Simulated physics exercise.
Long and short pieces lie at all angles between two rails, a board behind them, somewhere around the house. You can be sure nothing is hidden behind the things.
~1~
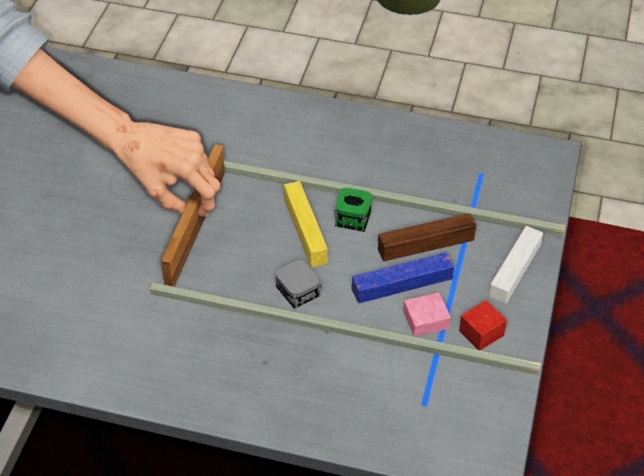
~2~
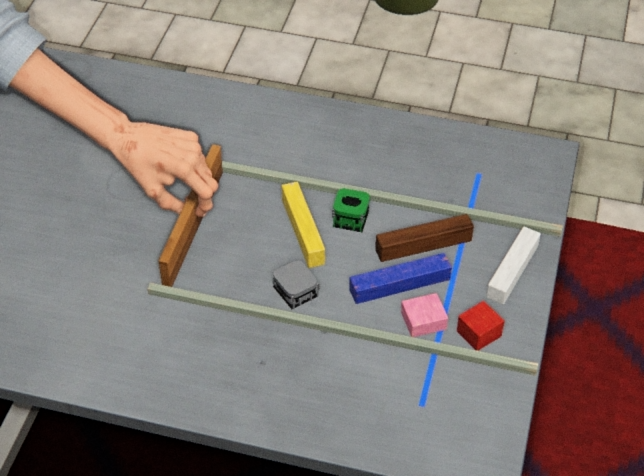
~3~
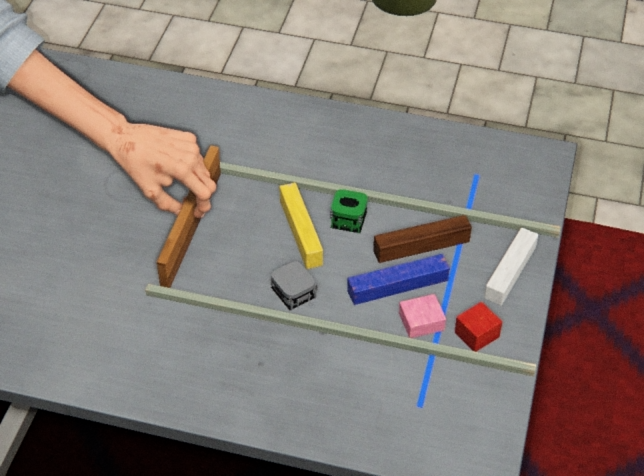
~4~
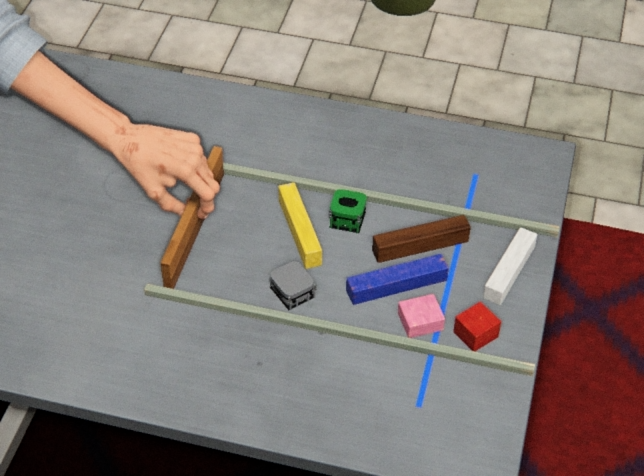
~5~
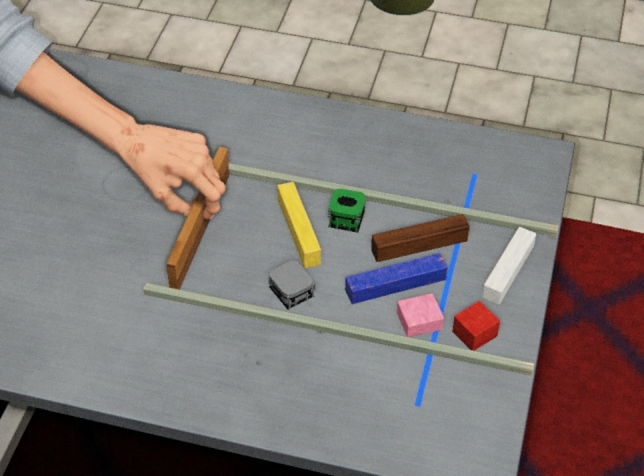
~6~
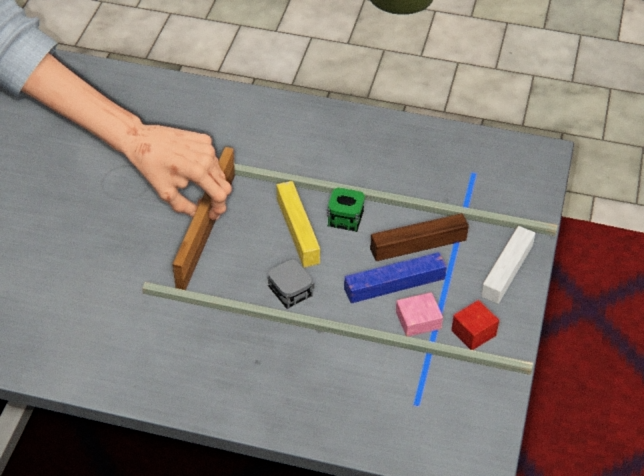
The clip shows a hand holding a wooden board upright between two rails on a grey table, behind scattered coloured blocks, bars and small cases. The hand then slides the board slightly right, while the pieces stay in place.
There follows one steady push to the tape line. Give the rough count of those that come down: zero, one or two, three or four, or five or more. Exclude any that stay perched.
Dropped: Not a single one.
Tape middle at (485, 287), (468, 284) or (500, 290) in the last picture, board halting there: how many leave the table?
2, 1, 5.
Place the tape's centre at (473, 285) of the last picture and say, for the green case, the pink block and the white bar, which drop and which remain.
One by one: The green case holds its spot, the pink block holds its spot, the white bar topples.
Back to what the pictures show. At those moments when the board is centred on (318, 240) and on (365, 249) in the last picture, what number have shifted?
First 3 and then 5.
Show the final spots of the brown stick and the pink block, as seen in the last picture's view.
Going in order, first (508, 253) and next (495, 315).
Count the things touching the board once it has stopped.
At rest, 2 are in contact.
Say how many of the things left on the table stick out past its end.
Overhang count: 1.
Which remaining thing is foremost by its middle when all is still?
Closest at the end: The white bar.
A little later, none off yet; white bar at rest near (509, 264); red block at rest near (475, 326); pink block at rest near (419, 315).
Next, none off yet; white bar moving near (515, 266); red block moving near (480, 328); pink block shifted about its own width near (458, 309).
When it is over, the number that fall off is zero.
